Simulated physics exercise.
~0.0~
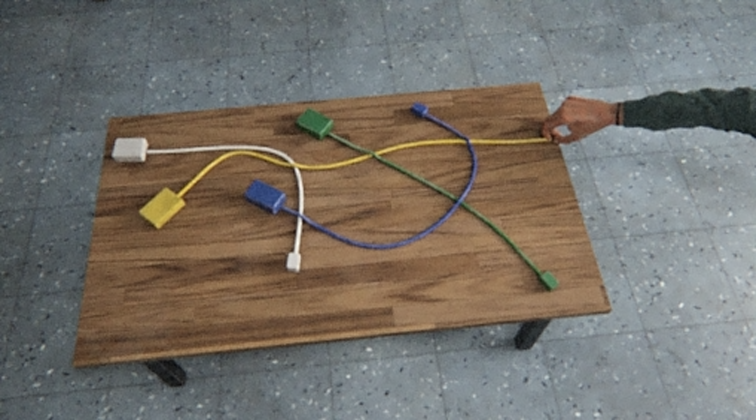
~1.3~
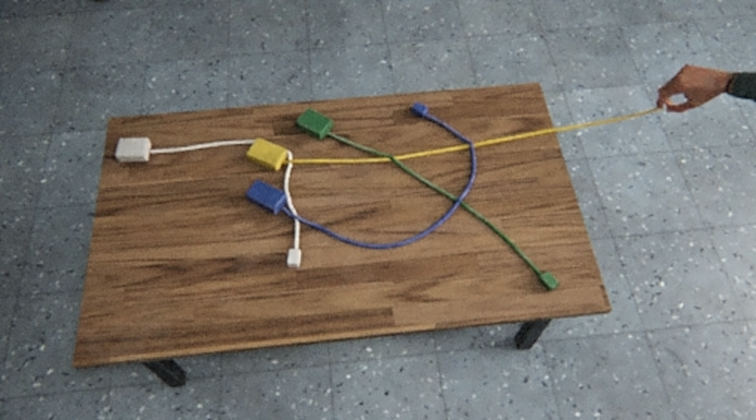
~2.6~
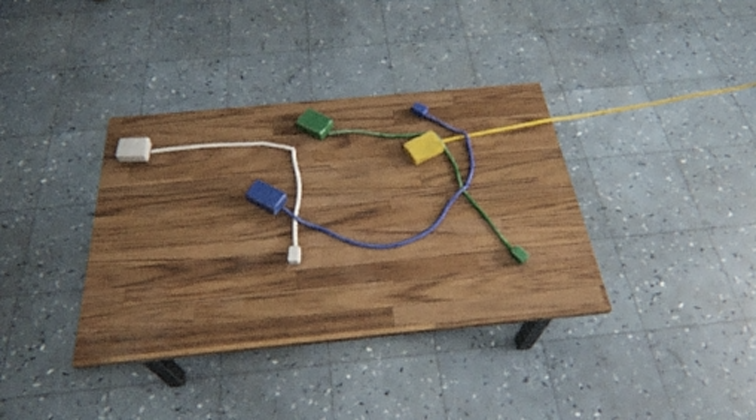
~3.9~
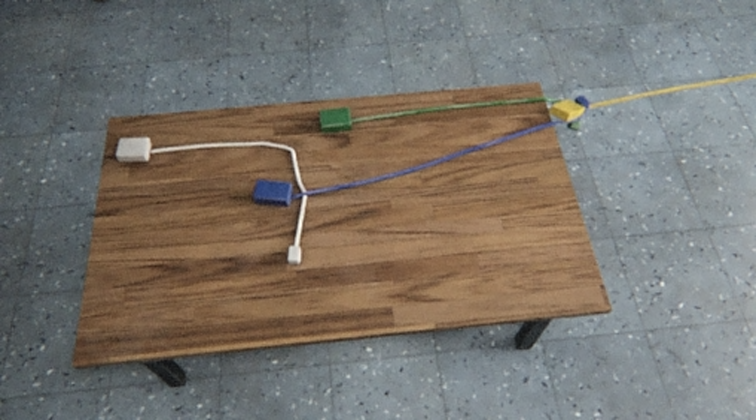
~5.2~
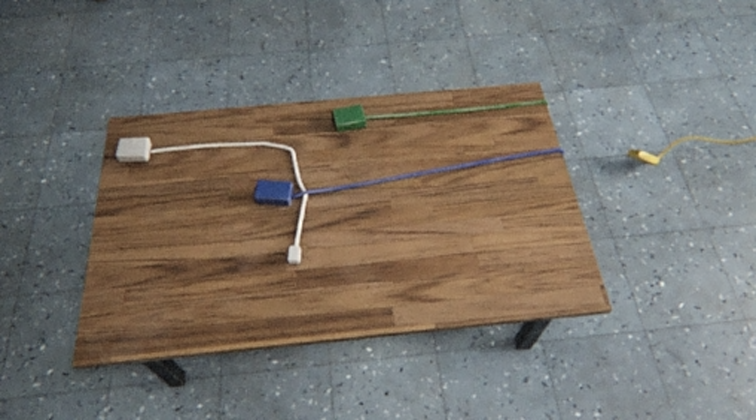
On a wooden table, a hand pulls the yellow lead off, dragging green and blue leads partly over.
